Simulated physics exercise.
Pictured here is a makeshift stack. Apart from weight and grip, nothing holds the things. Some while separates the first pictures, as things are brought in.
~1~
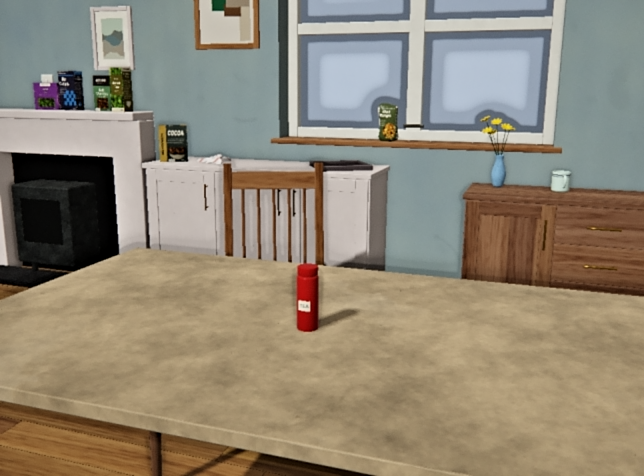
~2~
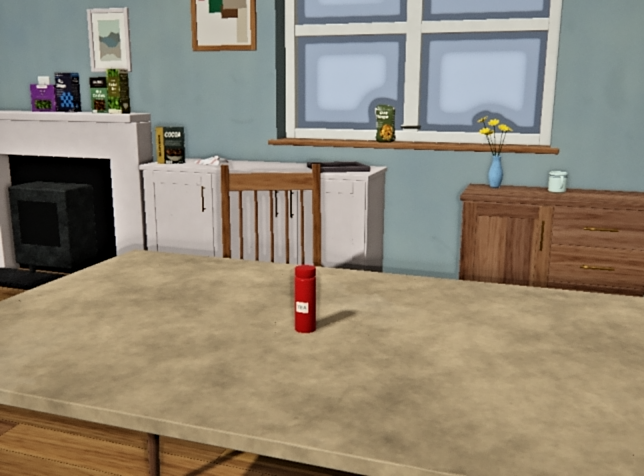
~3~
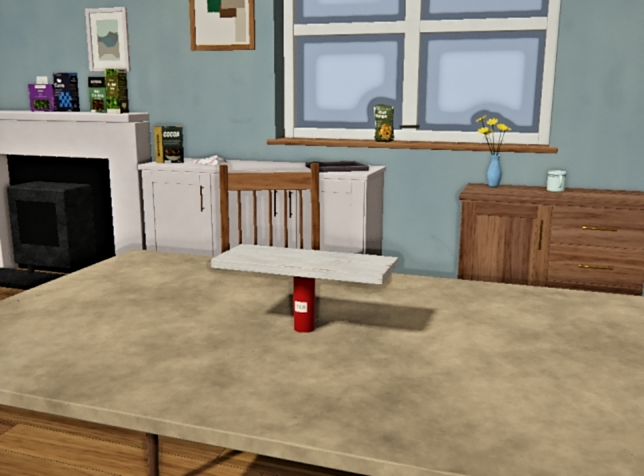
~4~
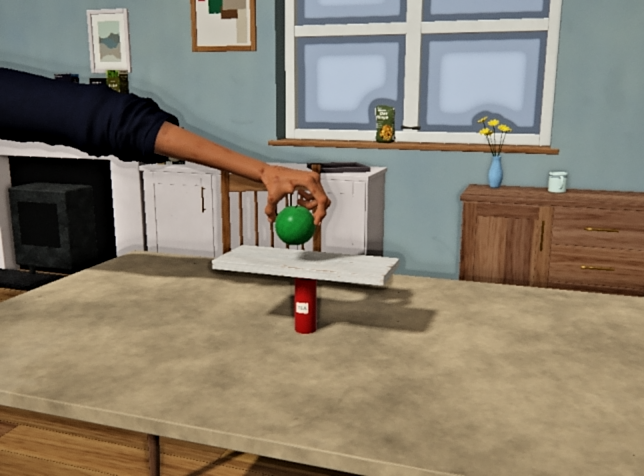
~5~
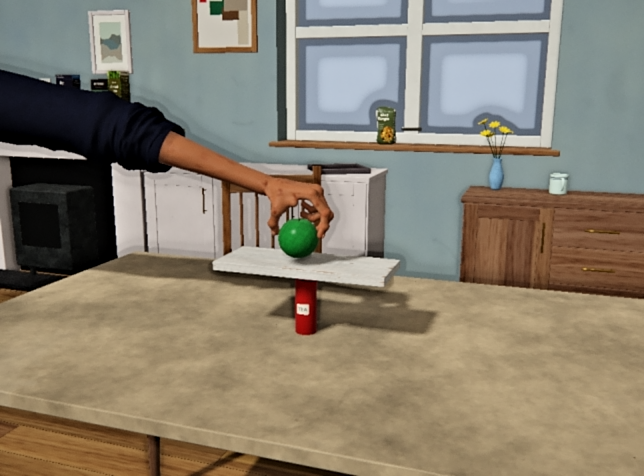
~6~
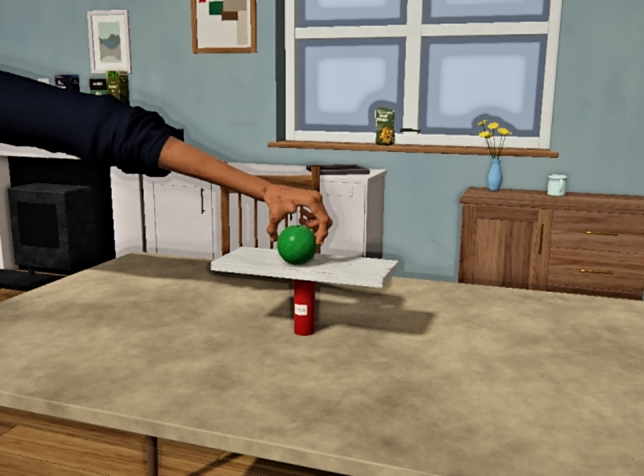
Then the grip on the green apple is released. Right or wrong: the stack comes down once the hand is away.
Wrong, it stays balanced.
Then, 0.20 s on from there, no change.
Then, 0.50 s on from there, green apple resting near (297, 245).
In the end, all 3 unmoved. At the end, from the last picture's camera, green apple near (297, 245). The stack holds.
